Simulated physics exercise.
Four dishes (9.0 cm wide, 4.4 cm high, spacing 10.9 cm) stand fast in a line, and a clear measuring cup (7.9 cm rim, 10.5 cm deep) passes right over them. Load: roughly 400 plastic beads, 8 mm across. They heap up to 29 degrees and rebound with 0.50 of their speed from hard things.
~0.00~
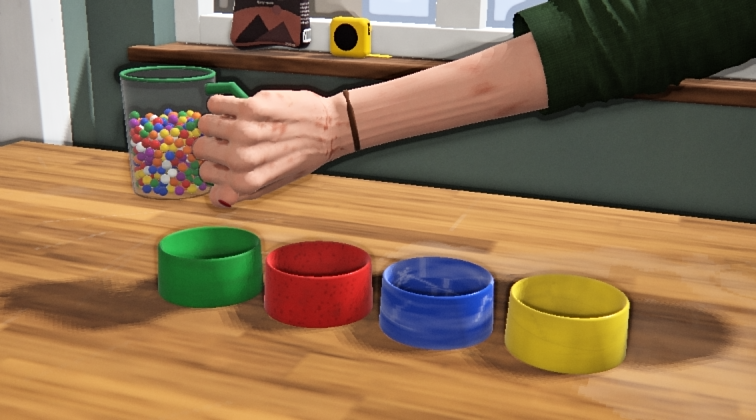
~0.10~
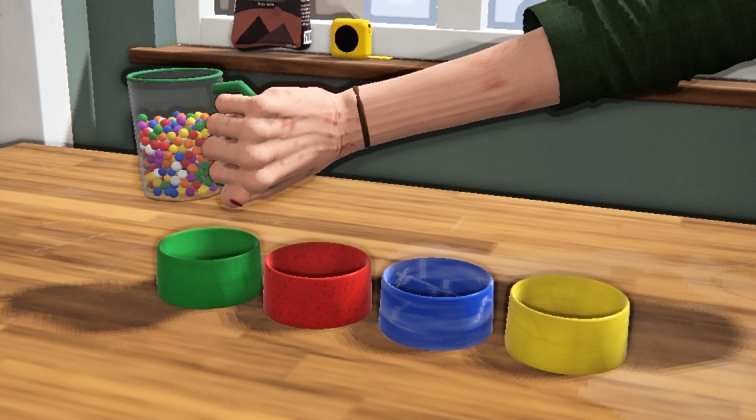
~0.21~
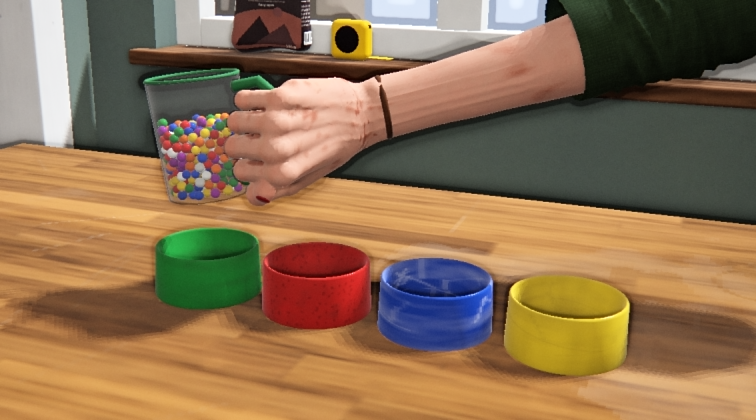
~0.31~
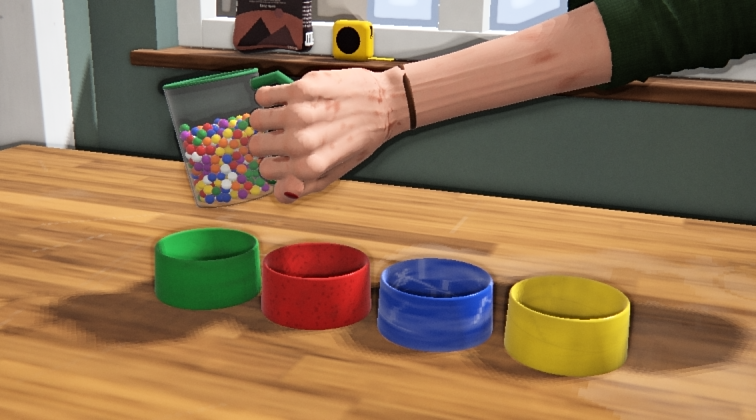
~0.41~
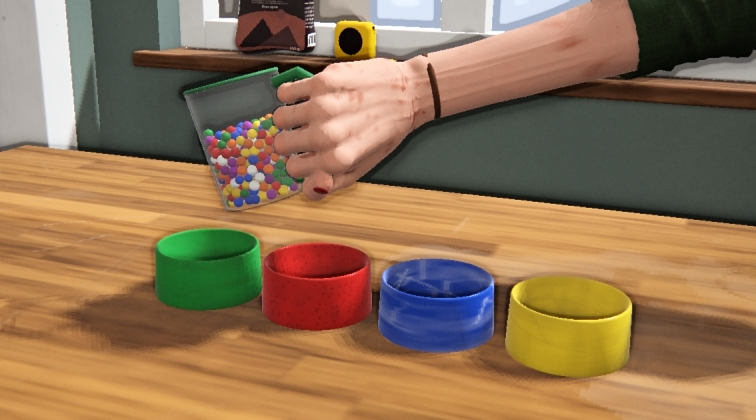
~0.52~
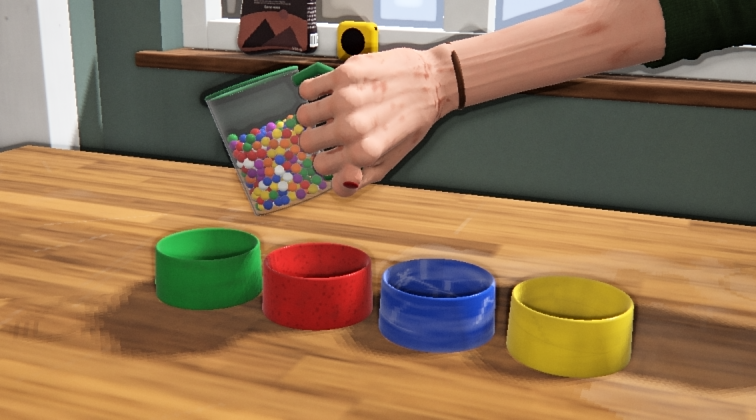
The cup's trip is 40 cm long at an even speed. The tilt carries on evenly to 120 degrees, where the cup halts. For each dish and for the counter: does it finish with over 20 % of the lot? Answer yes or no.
Red no, blue no, green no, yellow yes, counter yes.
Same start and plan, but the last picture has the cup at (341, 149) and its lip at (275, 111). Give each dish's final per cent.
Red 0, blue 0, green 0, yellow 70.
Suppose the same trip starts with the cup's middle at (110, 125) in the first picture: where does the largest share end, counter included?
Most goes to: Blue.
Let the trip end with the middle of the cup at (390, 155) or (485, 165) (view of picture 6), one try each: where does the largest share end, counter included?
The winner: Red, then blue.
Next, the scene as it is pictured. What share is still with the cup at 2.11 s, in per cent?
About 100 per cent.
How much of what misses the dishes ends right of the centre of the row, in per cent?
About 100 per cent.
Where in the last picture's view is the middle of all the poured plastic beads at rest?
Near (546, 326).
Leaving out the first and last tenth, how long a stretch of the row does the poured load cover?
Roughly 9 cm.
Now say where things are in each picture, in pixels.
Cup at (171, 132), tilt 0 degrees, lip at (130, 71), moved 0.0 cm; middle of the pieces at (170, 152); green dish at (210, 243); red dish at (319, 259); blue dish at (438, 277); yellow dish at (569, 296), in the first frame.
Cup at (180, 134), tilt 2 degrees, lip at (137, 74), moved 1.0 cm; middle of the pieces at (180, 154), in the second frame.
Cup at (201, 136), tilt 7 degrees, lip at (154, 79), moved 3.3 cm; middle of the pieces at (202, 157), in the third frame.
Cup at (224, 138), tilt 12 degrees, lip at (172, 85), moved 5.7 cm; middle of the pieces at (227, 159), in the fourth frame.
Cup at (248, 141), tilt 17 degrees, lip at (193, 92), moved 8.0 cm; middle of the pieces at (253, 161), in the fifth frame.
Cup at (274, 142), tilt 22 degrees, lip at (214, 98), moved 10.4 cm; middle of the pieces at (279, 163); green dish at (208, 244); red dish at (318, 261); blue dish at (438, 278); yellow dish at (572, 298). Its pace works out near 50 degrees a second; the hand travels 23 cm a second, in the sixth frame.
Then, at 1.47 s, tilt 67 degrees; cup holds 100 %.
After 2.11 s, tilt 98 degrees; cup holds 100 %.
After 2.79 s, tilt 120 degrees; cup holds 0 %, yellow 70 %.
At rest (3.5 s), red 0 %, blue 0 %, green 0 %, yellow 70 %, counter 30 %.
